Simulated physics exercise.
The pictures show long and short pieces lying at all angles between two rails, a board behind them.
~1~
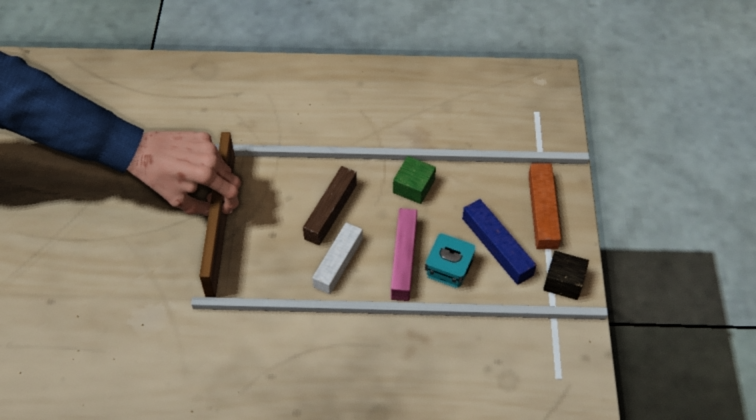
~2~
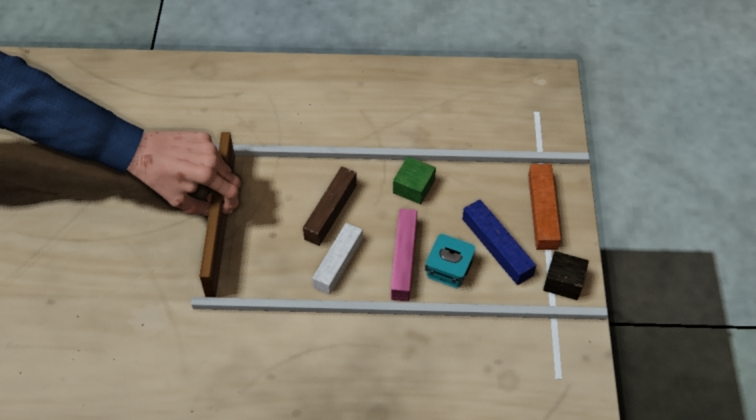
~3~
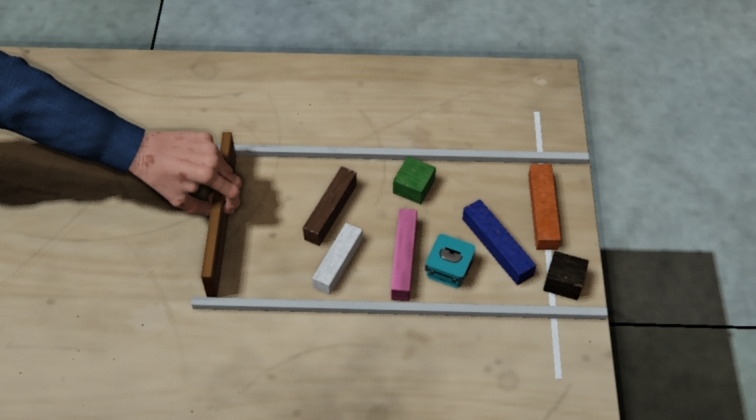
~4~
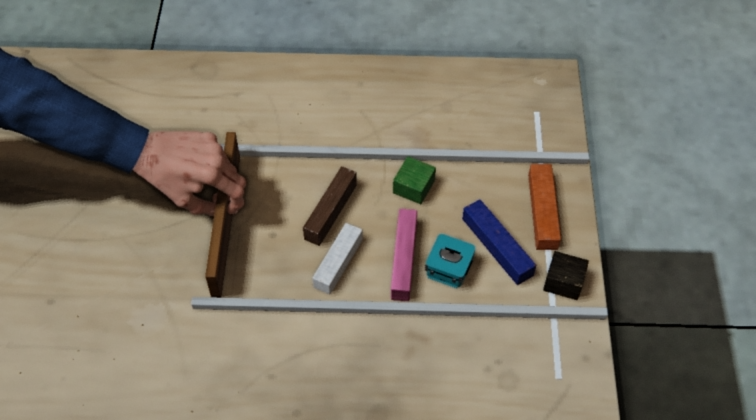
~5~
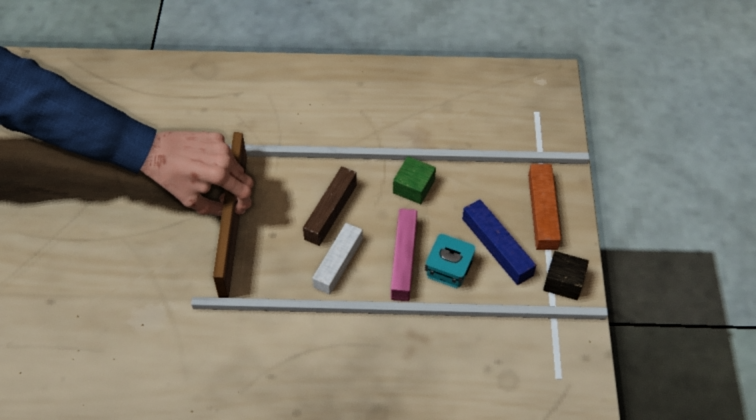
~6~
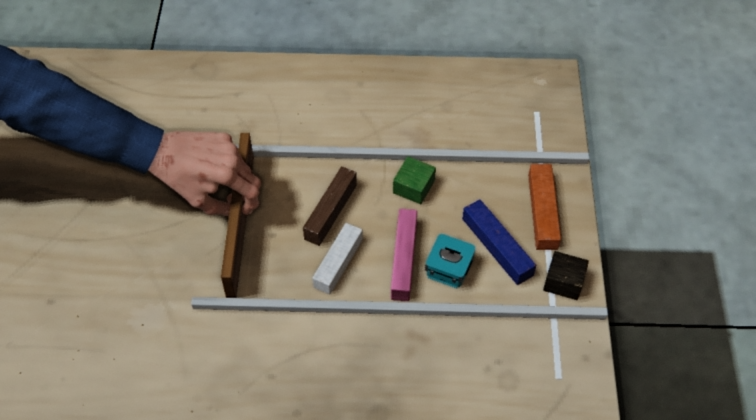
At the start, a hand holds an upright wooden board at the left of two rails, with colourful bars and blocks lying between them. The board stays nearly still, then the hand slides it slightly to the right, leaving a small gap before the brown and white pieces, which remain unmoved.
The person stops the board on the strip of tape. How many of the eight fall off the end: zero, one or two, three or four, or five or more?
The number that fall off is three or four.
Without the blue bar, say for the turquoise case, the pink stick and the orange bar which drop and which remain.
The turquoise case tumbles off, the pink stick holds on, the orange bar is lost.
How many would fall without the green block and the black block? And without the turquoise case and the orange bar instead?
The counts: 3 and 2.
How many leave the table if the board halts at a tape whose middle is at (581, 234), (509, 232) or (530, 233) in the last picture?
It would be 7, 1 and 3.
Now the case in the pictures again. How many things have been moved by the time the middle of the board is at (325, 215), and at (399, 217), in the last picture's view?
2 and 5.
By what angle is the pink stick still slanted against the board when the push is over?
Some 20 degrees.
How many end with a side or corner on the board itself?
That makes 2.
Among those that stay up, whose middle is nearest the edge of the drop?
The pink stick ends nearest.
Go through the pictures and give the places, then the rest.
Black block (566, 275); orange bar (544, 206); blue bar (498, 241); board (218, 213); tape (547, 233), in the first picture.
Orange bar (544, 206); board (218, 213), in the second picture.
Blue bar (498, 241); turquoise case (450, 262), in the third picture.
Black block (566, 275); brown bar (331, 206), in the fourth picture.
Orange bar (544, 206); pink stick (404, 254), in the fifth picture.
Black block (566, 275); orange bar (544, 206); blue bar (498, 241); board (238, 213); tape (547, 233), in the sixth picture.
Early on, none off yet; black block at rest near (566, 275); orange bar at rest near (544, 206); blue bar at rest near (498, 241).
Finally, the number that fall off is three or four; lost, turquoise case, blue bar, orange bar and black block.
